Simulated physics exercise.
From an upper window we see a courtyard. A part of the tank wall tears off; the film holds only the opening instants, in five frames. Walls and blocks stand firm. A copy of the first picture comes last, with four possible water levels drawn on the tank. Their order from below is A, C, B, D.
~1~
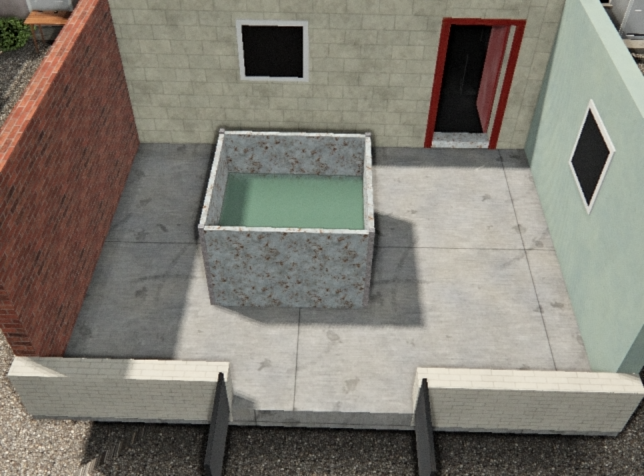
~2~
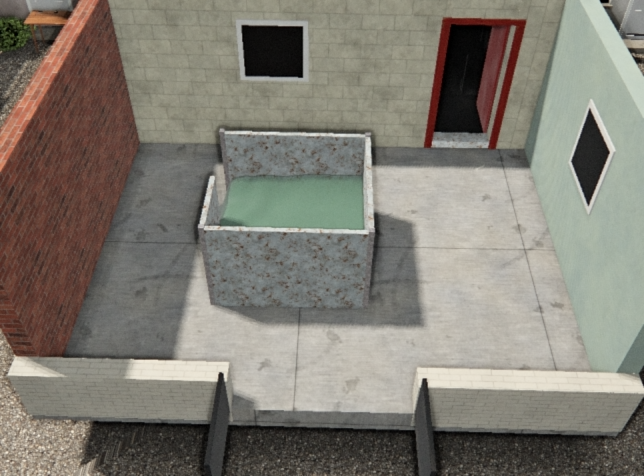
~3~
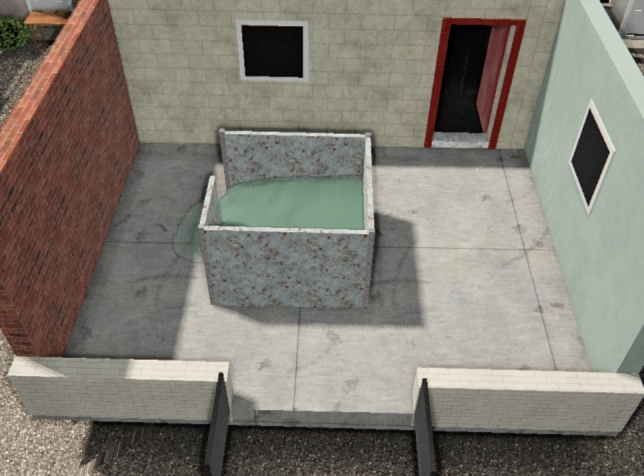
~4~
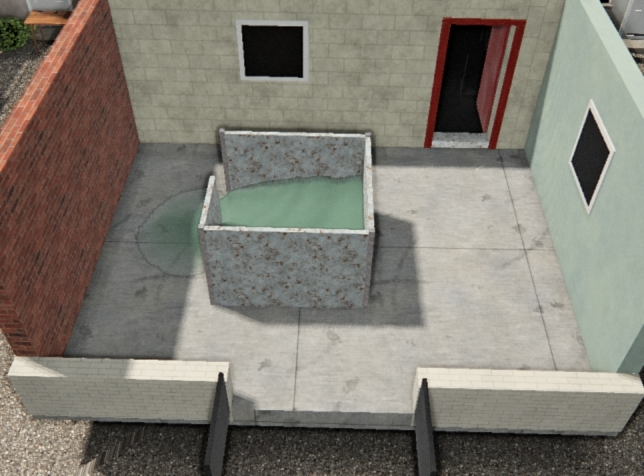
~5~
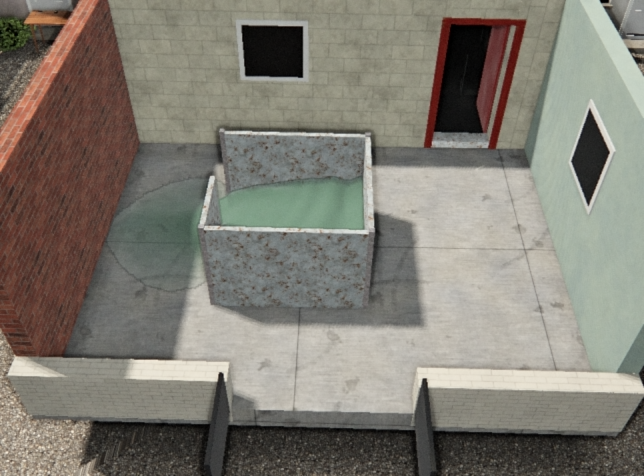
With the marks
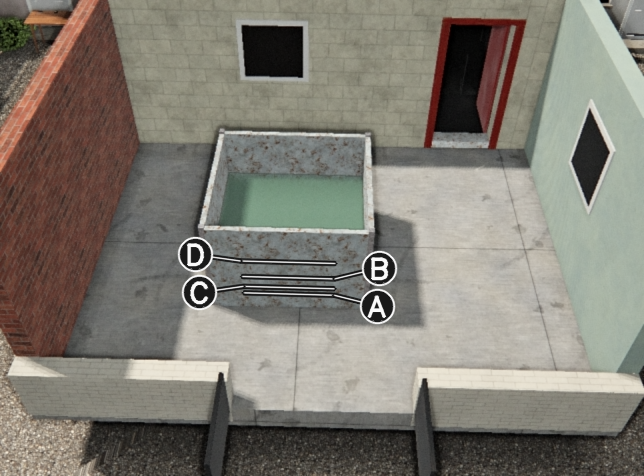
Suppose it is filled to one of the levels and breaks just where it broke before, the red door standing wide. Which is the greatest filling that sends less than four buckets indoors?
The limit is D.
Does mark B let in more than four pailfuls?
No.
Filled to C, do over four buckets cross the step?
No, that is safe.
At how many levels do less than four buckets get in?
All four.
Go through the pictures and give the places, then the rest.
Water in the tank at rest, its middle at (292, 216); foot of the red doorway at (459, 148); open gate at (323, 362).
Water covers 1 % of the ground, its front hidden from here.
Water covers 3 % of the ground and shows as far out as (179, 246).
Water covers 6 % of the ground and shows as far out as (144, 242).
Water covers 10 % of the ground and shows as far out as (117, 220).
On the marked copy, A at (289, 294); B at (288, 277); C at (288, 287); D at (287, 262); from the bottom up A, C, B, D.
Choosing A, nothing gets over.
Choosing B, nothing gets over.
Choosing C, nothing gets over.
Choosing D, a splash gets over, under a bucket.
